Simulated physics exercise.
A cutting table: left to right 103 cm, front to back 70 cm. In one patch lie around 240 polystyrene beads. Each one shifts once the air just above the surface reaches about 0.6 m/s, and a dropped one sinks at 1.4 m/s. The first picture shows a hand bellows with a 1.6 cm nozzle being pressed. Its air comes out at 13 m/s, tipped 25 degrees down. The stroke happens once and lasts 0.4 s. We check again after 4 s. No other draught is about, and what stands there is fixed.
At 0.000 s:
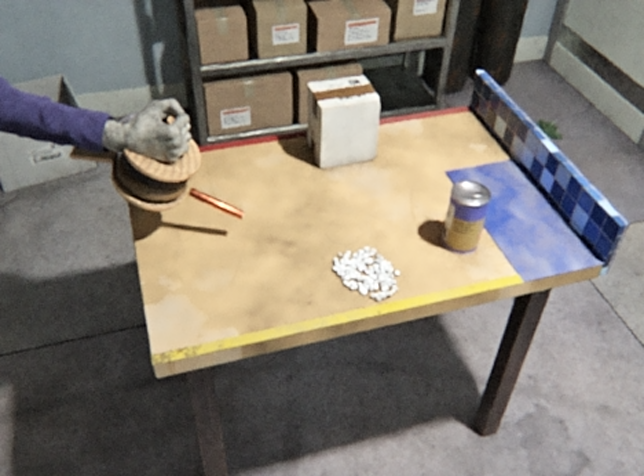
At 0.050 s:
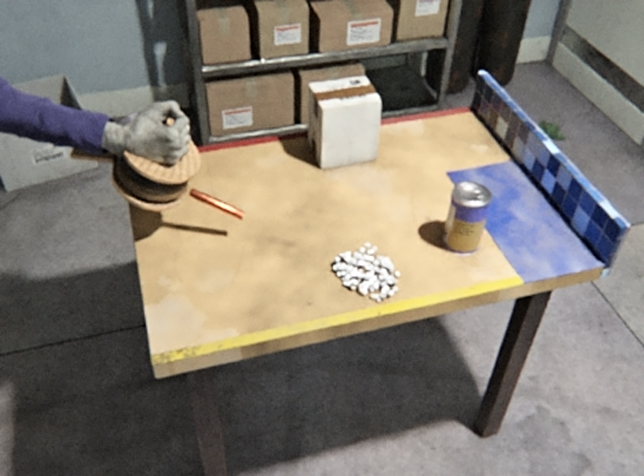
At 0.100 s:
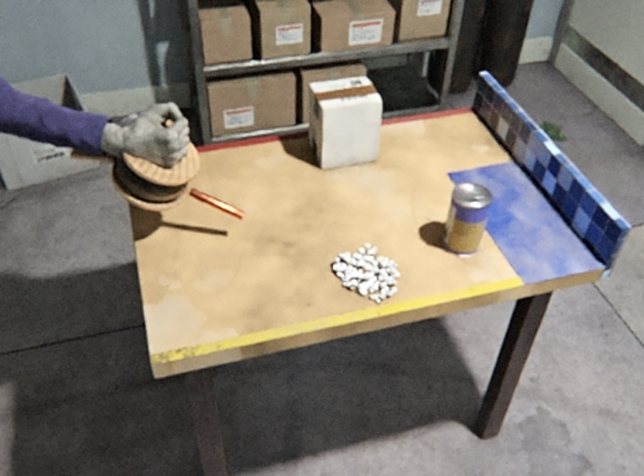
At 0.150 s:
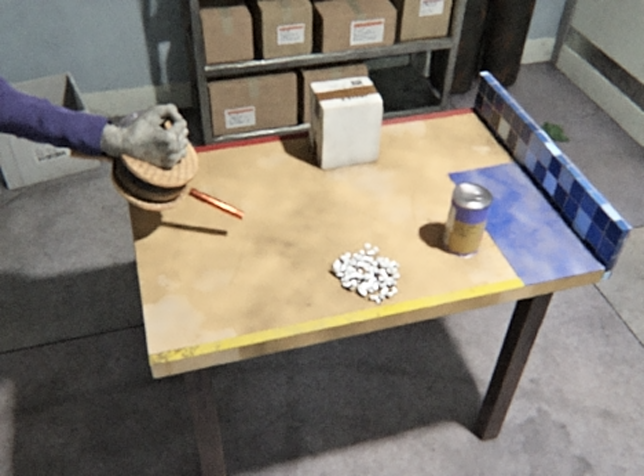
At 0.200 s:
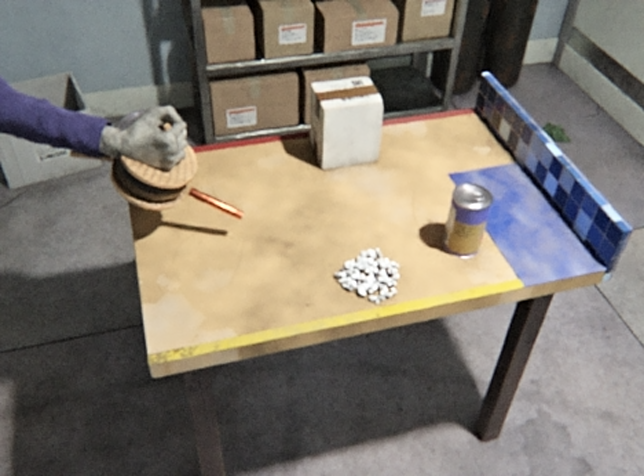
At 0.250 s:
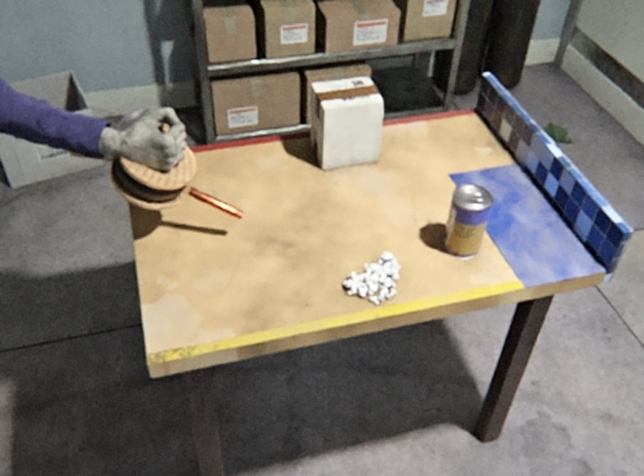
The clip opens on a gloved hand holding a round, pleated hand bellows above the left side of a table, its nozzle angled toward a patch of white beads, with a tin and box standing nearby. The beads lie still at first, then some shift slightly rightward and the patch changes shape.
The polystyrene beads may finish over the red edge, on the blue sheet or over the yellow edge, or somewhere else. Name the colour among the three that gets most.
Most go to yellow.
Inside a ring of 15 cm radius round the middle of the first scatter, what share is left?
Roughly 0 in a hundred.
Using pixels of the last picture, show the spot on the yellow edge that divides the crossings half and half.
Median crossing point, approx. (444, 305).
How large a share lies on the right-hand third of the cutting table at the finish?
I'd estimate around 5 per cent.
After 0.8 s the count stands so, 6 % are on the blue sheet, 94 % over the yellow edge and 0 % over the red edge.
After 1.3 s the count stands so, 6 % are on the blue sheet, 94 % over the yellow edge and 0 % over the red edge.
After 2.2 s the count stands so, 6 % are on the blue sheet, 94 % over the yellow edge and 0 % over the red edge.
After 4.0 s, at the end, 6 % are on the blue sheet, 94 % over the yellow edge and 0 % over the red edge.
